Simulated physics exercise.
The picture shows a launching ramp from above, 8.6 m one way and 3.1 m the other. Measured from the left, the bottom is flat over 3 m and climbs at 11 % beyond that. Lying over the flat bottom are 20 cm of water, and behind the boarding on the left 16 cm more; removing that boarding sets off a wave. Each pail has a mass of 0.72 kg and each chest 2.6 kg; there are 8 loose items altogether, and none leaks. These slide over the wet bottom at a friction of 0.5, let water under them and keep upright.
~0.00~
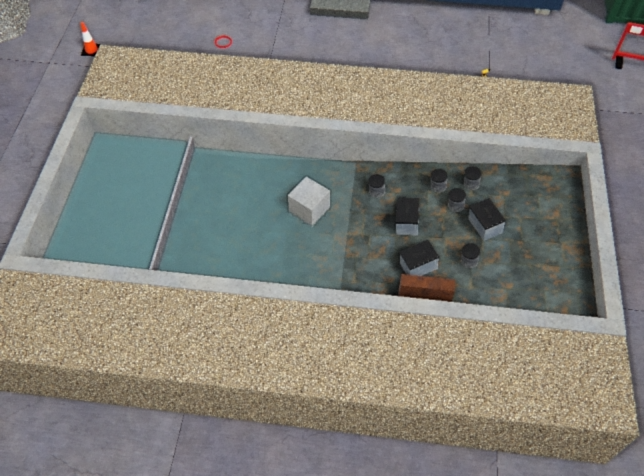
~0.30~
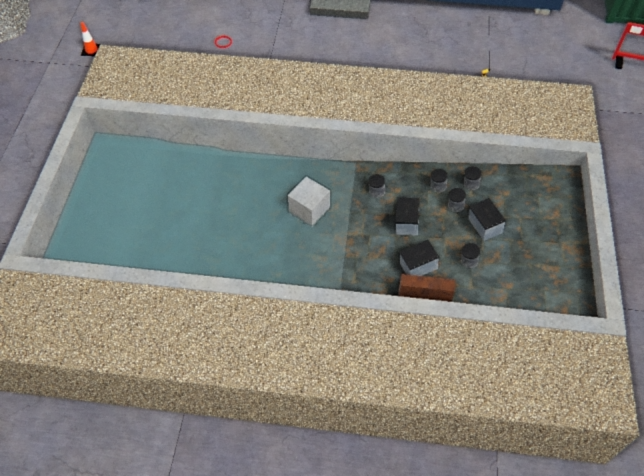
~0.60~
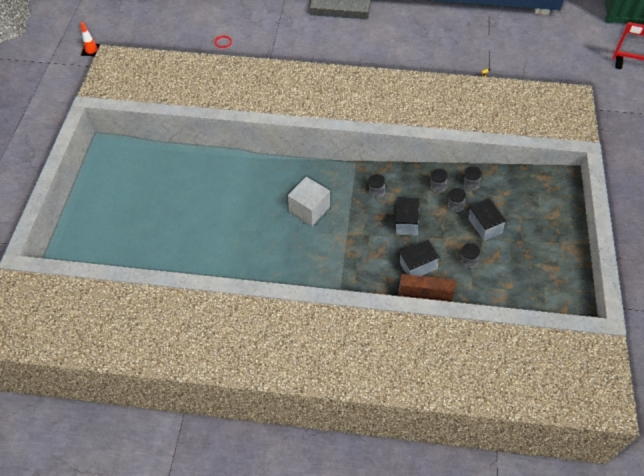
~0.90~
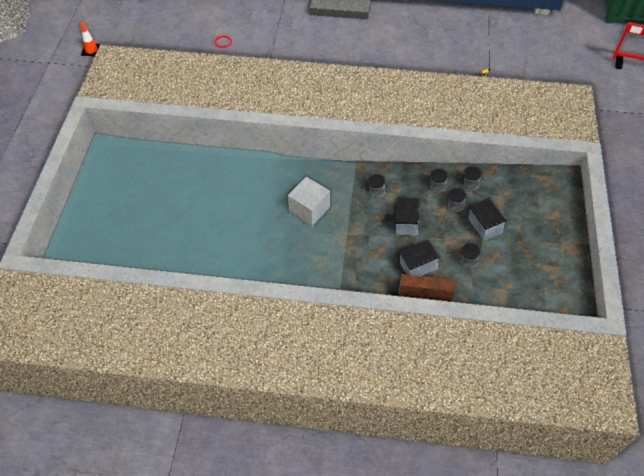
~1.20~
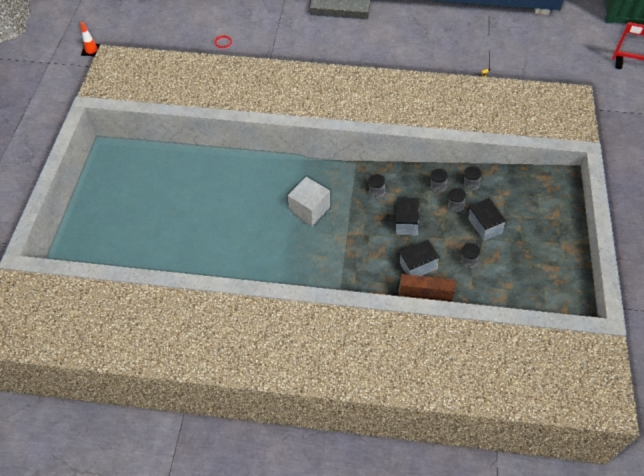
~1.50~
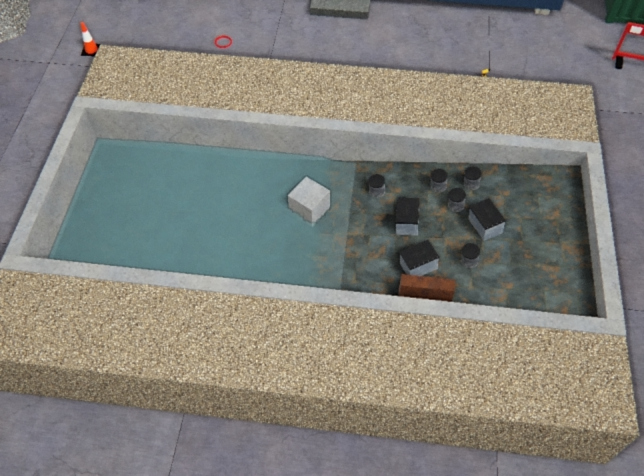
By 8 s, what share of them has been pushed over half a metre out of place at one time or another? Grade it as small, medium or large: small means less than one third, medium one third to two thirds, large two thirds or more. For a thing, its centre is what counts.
I would call it medium.
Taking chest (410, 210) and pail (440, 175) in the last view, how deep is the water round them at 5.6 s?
About 4 and 3 cm.
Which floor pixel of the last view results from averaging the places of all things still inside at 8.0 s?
They're centred close to (378, 217).
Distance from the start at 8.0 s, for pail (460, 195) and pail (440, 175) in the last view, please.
One is off by 40 cm, the other by 300 cm, in the order asked.
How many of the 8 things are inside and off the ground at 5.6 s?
Then: 4.
After 2.1 s 0 of 8 are over 50 cm from their spots; 0 afloat.
After 3.6 s 1 of 8 are over 50 cm from their spots; 2 afloat.
After 5.6 s 3 of 8 are over 50 cm from their spots; 4 afloat.
After 8.0 s 4 of 8 are over 50 cm from their spots, and 4 have been at some point; 4 afloat.
